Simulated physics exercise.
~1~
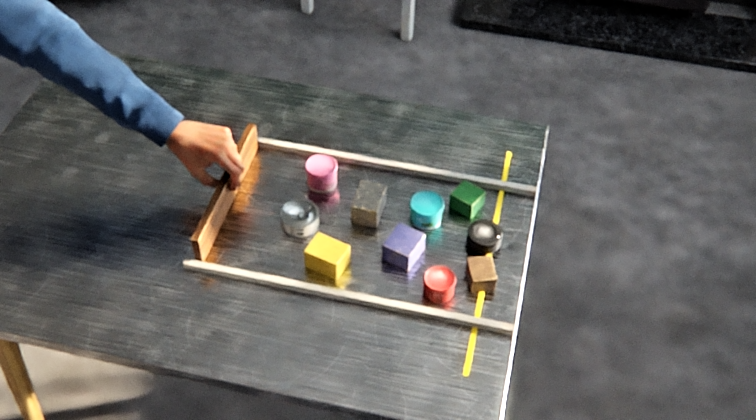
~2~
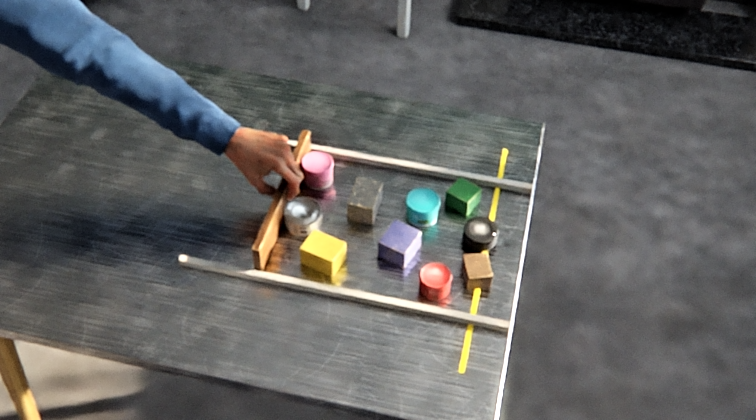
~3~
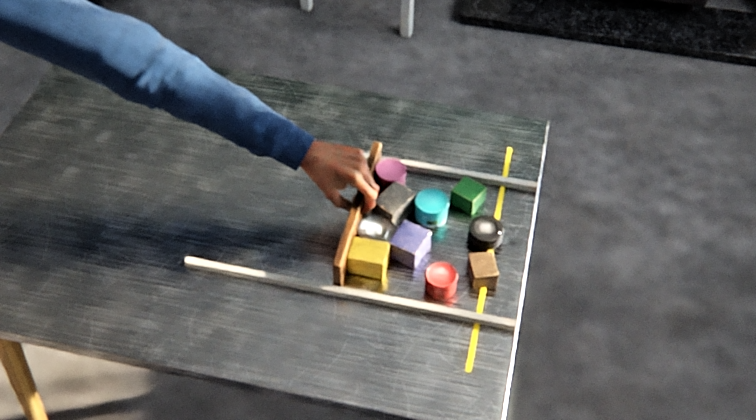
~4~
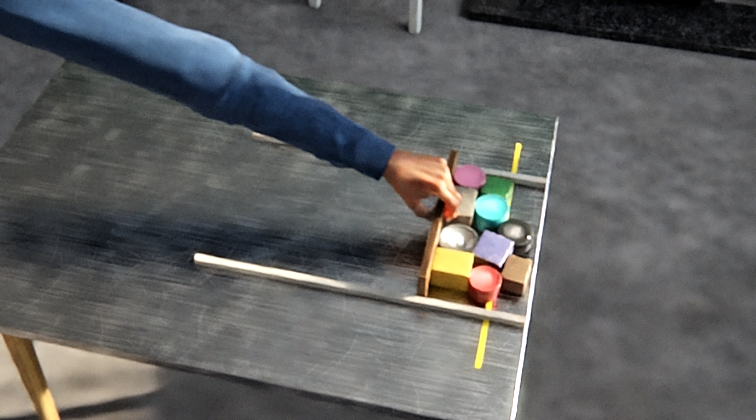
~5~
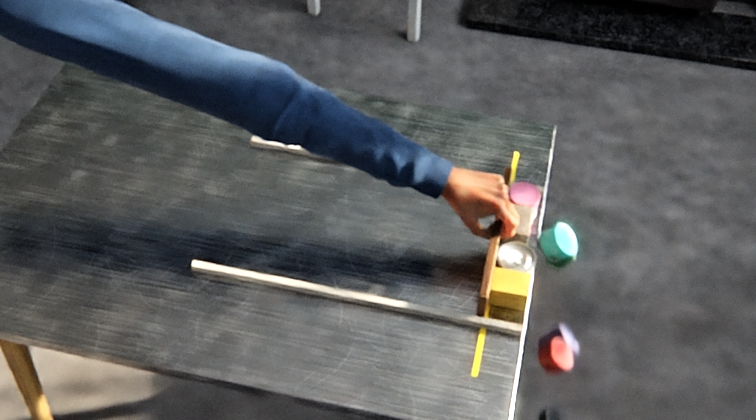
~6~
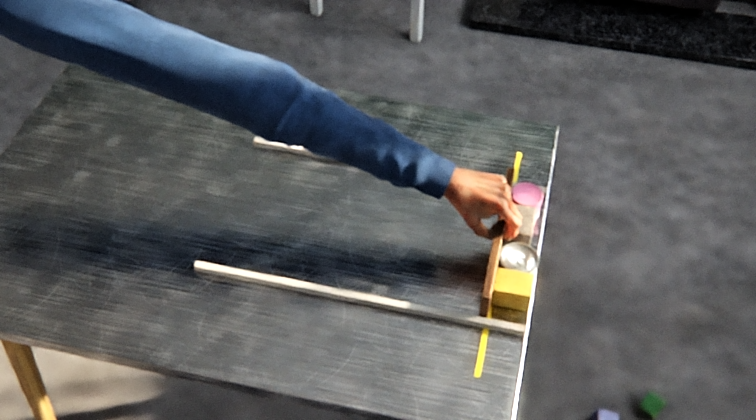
A hand slides an upright wooden board rightward between two pale rails on a dark table, gathering small colourful tins and blocks and pushing several over the right edge, then stops at the yellow tape with the pink tub, white pot and yellow block still on the table.
